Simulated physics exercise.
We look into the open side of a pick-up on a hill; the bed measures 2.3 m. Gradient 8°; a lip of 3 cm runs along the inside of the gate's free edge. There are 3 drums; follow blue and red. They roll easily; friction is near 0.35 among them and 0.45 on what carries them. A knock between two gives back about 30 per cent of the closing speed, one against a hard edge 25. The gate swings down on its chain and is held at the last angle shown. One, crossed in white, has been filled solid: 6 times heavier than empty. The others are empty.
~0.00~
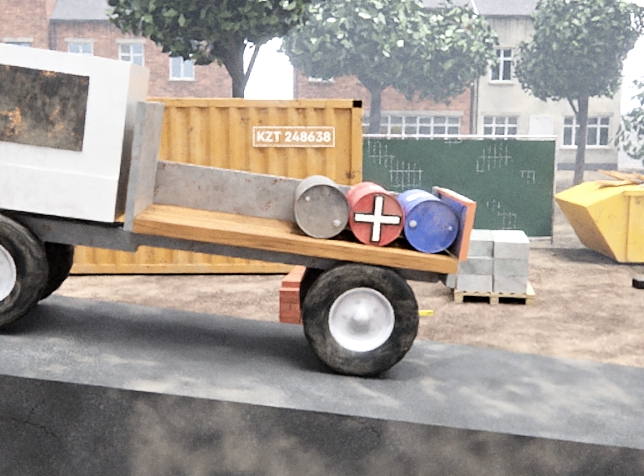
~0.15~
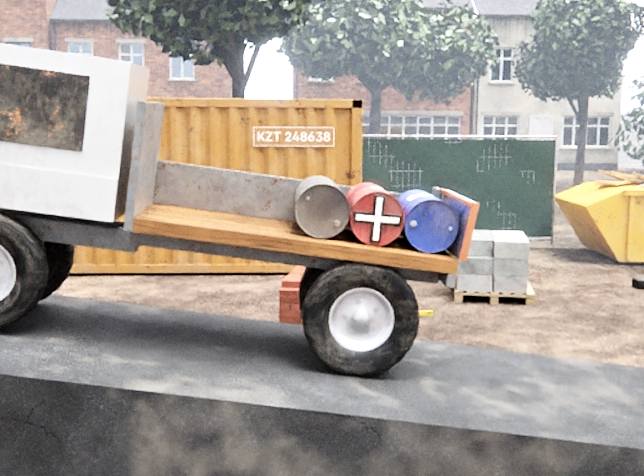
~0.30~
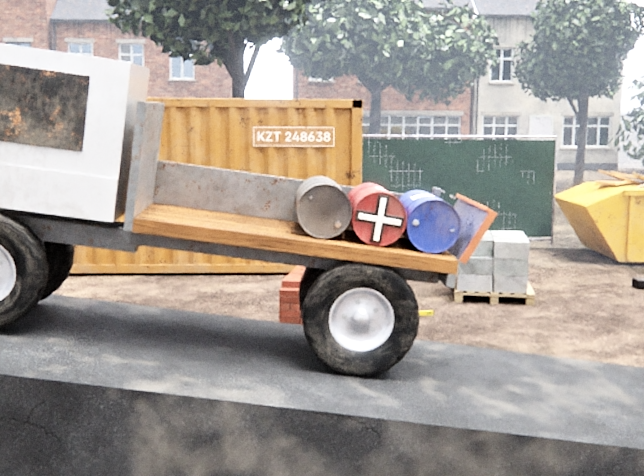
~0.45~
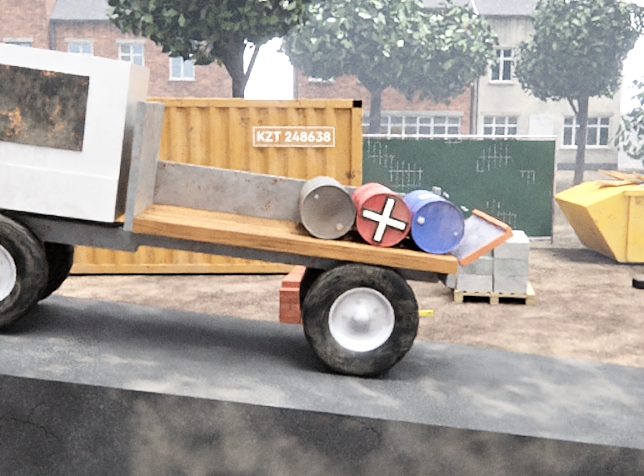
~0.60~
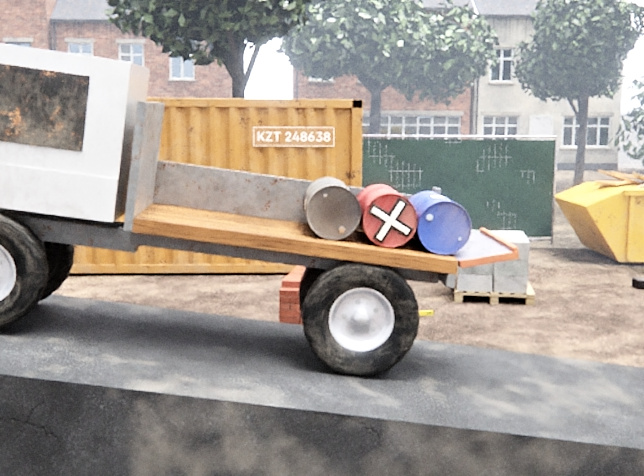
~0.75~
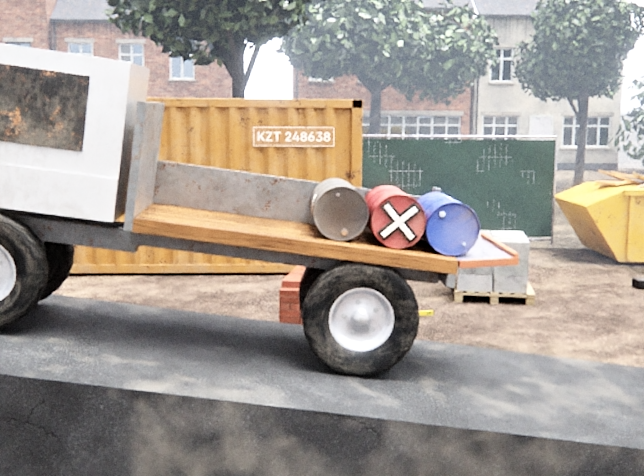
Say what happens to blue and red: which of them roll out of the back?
The blue one rolls out; the red one is held.
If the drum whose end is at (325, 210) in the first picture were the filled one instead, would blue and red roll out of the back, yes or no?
Then blue yes, red yes.
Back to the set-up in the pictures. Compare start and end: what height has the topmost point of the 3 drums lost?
Some 10 cm lower.
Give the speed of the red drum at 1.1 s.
Near 0.6 m/s.
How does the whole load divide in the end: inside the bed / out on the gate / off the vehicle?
In that order: 2, 0, 1.
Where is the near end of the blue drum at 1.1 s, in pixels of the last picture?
Near (480, 228).
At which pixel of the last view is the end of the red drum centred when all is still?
At about (457, 230).
After 1.1 s, blue is on the gate, 15 cm past the hinge, rolling right; red is on the bed, 25 cm short of the hinge, rolling right; 0 of 3 are out.
After 1.4 s, blue is on the gate, 30 cm past the hinge, rolling right; red is on the bed, 5 cm short of the hinge, rolling right; 0 of 3 are out.
After 1.7 s, blue is dropping off the gate; red is on the gate, 10 cm past the hinge, rolling right; 1 of 3 is out.
At rest (4.4 s), blue is out on the ground; red is on the bed, 5 cm short of the hinge; 1 of 3 is out.
